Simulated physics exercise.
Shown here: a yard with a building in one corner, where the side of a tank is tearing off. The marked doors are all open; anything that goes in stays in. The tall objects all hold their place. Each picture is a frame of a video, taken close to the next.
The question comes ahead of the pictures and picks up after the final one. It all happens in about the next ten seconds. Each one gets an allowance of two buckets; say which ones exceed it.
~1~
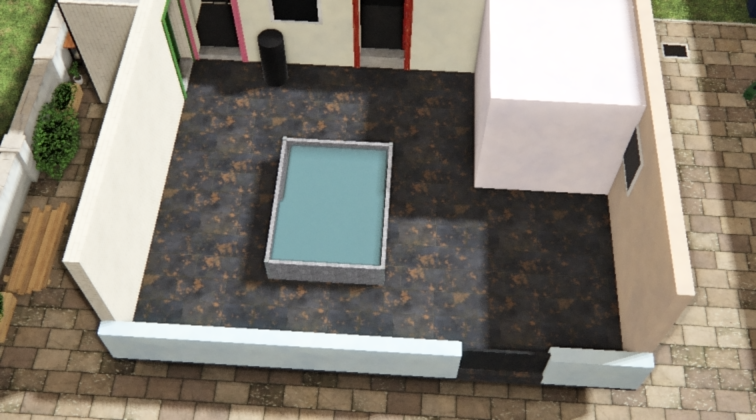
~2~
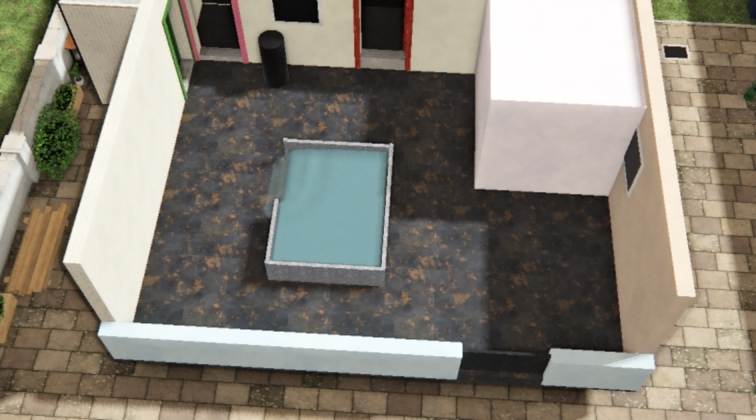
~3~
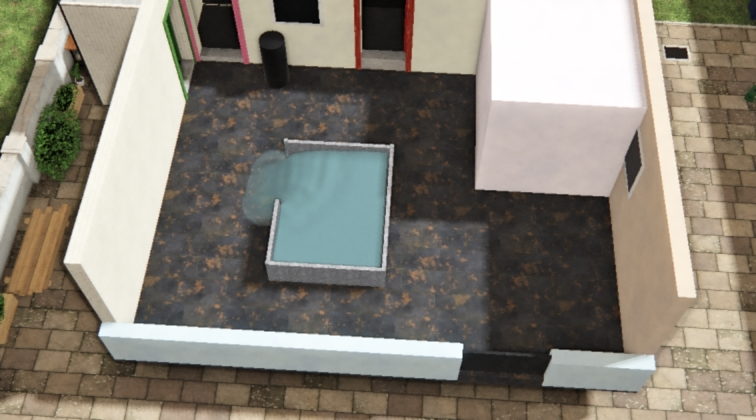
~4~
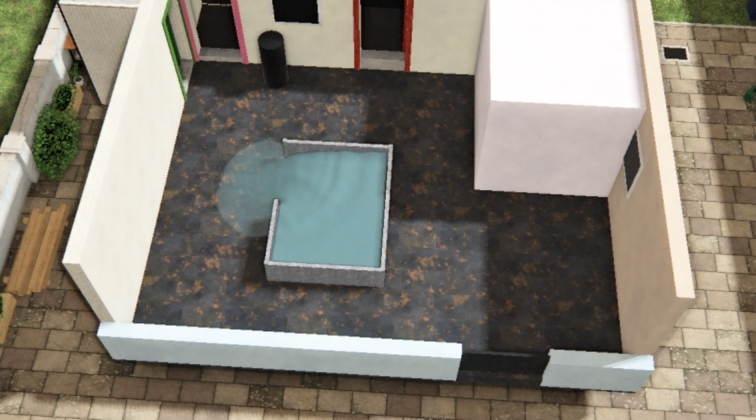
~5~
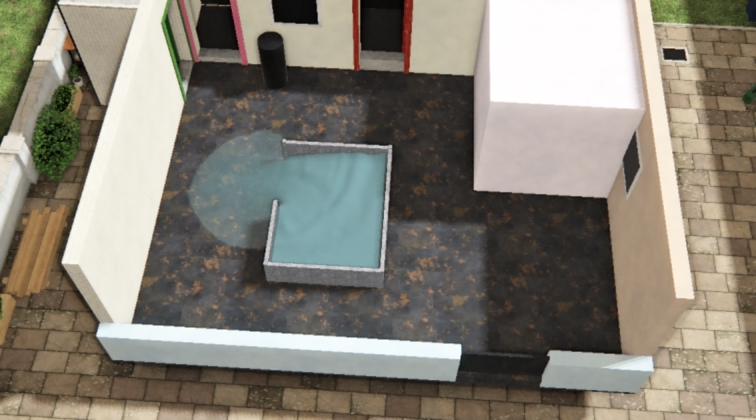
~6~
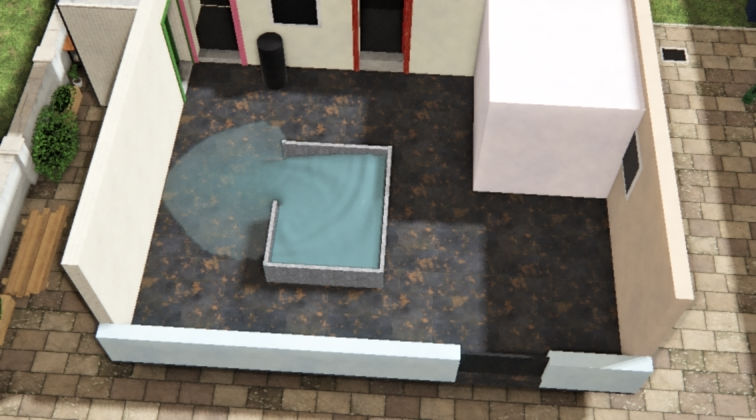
Outcome: The green door will get more than two buckets, the pink door will get more than two buckets, the red door will get two buckets at most.
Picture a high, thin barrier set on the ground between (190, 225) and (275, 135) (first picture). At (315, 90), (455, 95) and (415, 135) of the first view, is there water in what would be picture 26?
Lab note - point 1: Inundated; point 2: Inundated; point 3: Inundated.
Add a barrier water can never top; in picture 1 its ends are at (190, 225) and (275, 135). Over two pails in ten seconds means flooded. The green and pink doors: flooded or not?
Door by door: Green door does not get swamped, pink door does not get swamped.
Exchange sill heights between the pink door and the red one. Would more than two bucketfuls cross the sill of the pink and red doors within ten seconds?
So the pink door remains below the line and the red door remains below the line.
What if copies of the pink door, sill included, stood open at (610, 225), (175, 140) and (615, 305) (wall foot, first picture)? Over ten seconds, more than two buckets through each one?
First ends up below, second ends up above, third ends up below.
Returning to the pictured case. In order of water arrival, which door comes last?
It is the door marked red.
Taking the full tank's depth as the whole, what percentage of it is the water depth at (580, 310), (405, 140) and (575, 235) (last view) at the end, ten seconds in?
In order: 8, 8, 2 %.
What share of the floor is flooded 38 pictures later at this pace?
About 55 in a hundred.
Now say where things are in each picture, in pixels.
In the first frame, still water in the open tank at (332, 203).
In the second frame, the front is at a hidden place, out from the gap at (285, 183).
In the third frame, the front is at (255, 218), out from the gap at (286, 184).
In the fourth frame, water pours out at (284, 184) and has run to (220, 202).
In the fifth frame, the front is at (192, 193), out from the gap at (284, 185).
In the sixth frame, the front is at (167, 190), out from the gap at (283, 185).
A moment on, water covers 15 % of the floor; the green door not reached, the pink door not reached, the red door not reached.
Next, water covers 25 % of the floor; the green door wet at the sill, nothing in, the pink door under two buckets in, the red door not reached.
Then, water covers 30 % of the floor; the green door under two buckets in, the pink door over two buckets in, the red door not reached.
Later, water covers 55 % of the floor; the green door over two buckets in, the pink door far over two buckets in, the red door wet at the sill, nothing in.
In the end, water covers 90 % of the floor; the green door over two buckets in, the pink door far over two buckets in, the red door wet at the sill, nothing in.
